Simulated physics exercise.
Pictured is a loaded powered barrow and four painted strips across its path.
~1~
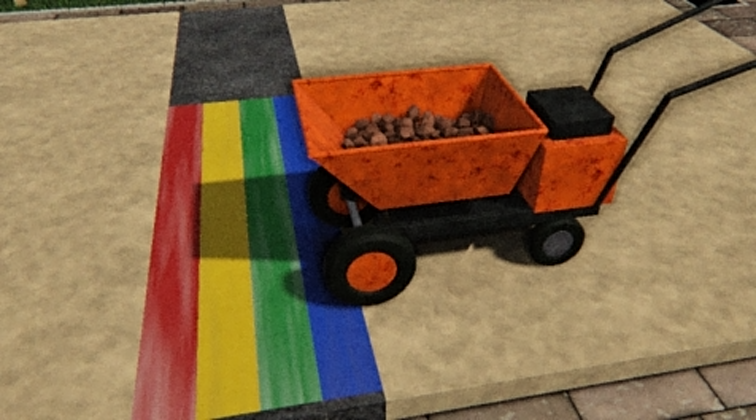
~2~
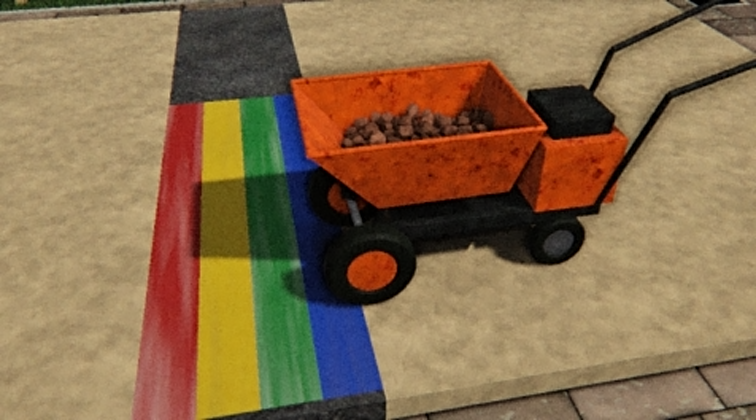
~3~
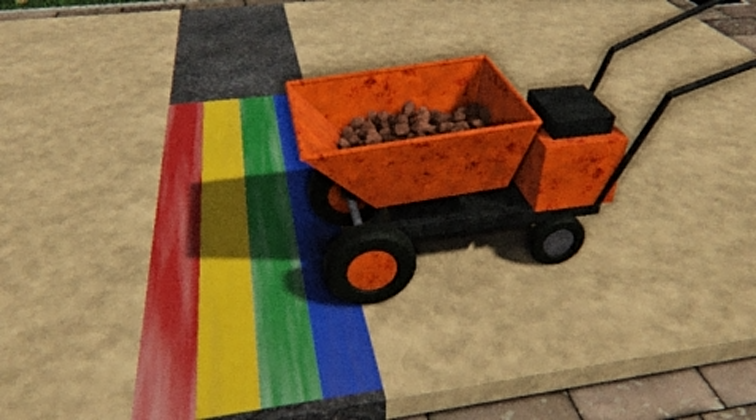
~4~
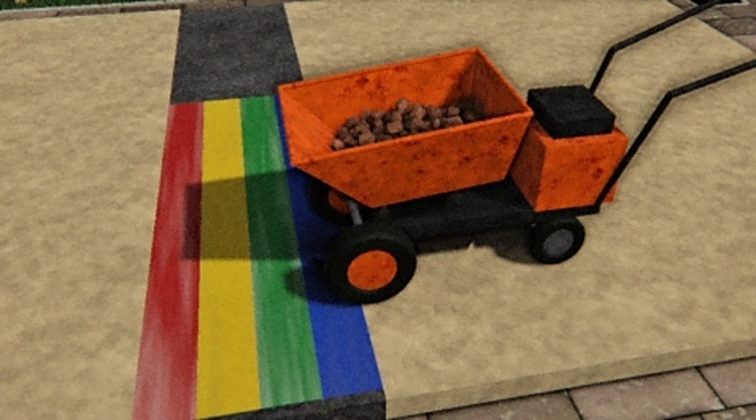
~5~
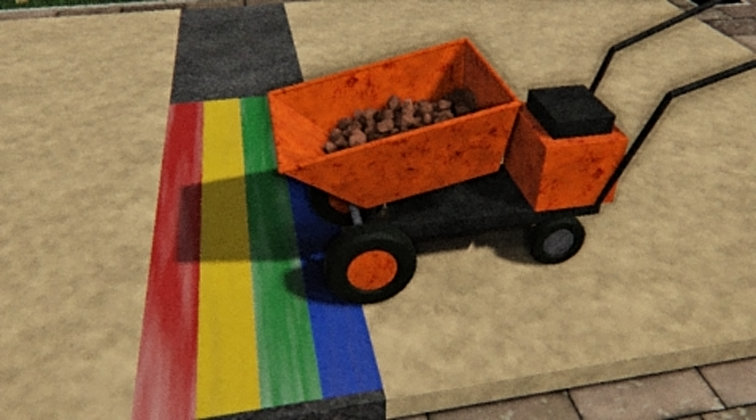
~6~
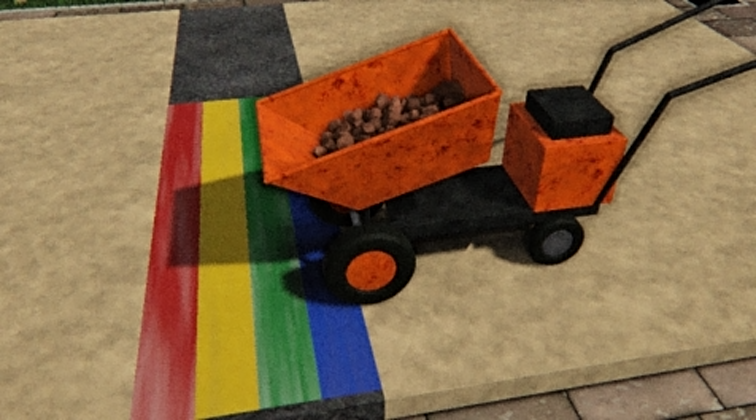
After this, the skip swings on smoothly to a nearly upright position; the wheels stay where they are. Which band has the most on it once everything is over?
Red.
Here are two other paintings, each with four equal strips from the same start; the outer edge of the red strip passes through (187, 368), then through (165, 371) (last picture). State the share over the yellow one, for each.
First case 0 per cent, second case 0 per cent.
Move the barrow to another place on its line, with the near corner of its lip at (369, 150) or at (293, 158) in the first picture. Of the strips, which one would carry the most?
First place: That yellow strip; second place: That red strip.
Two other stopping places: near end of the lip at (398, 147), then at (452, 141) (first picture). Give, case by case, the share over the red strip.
The first stopping place yields 10 % and the other yields 0 %.
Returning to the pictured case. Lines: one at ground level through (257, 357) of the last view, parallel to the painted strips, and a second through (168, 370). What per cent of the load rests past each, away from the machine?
Around 80 per cent for the first, and 40 per cent for the second.
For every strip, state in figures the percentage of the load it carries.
Blue 0 %, green 0 %, yellow 15 %, red 45 %.
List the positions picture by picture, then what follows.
In the first frame, lip of the skip at (311, 156), level; top of the load at (425, 130), lumps of rubble; blue strip at (341, 340); green strip at (285, 348); yellow strip at (227, 357); red strip at (167, 366).
In the second frame, lip of the skip at (310, 156), level; top of the load at (430, 145).
In the third frame, lip of the skip at (303, 158), tipped barely; top of the load at (433, 136).
In the fourth frame, lip of the skip at (294, 163), tipped a little; top of the load at (435, 126).
In the fifth frame, lip of the skip at (282, 171), tipped a little; top of the load at (427, 121).
In the sixth frame, lip of the skip at (267, 181), tipped clearly; top of the load at (435, 114); blue strip at (341, 339); green strip at (284, 347); yellow strip at (226, 356); red strip at (166, 365).
Soon after the last picture, skip tipped steeply; all in the skip.
A little later, skip tipped right over; about two thirds in the skip; a small part over the yellow strip; about a quarter over the red strip.
Later still, skip tipped right over; about a quarter in the skip; a small part over the yellow strip; about half over the red strip; about a quarter off the paint.
At rest, skip tipped right over; about a quarter in the skip; none over the blue strip; none over the green strip; a small part over the yellow strip; about half over the red strip; about a quarter off the paint.
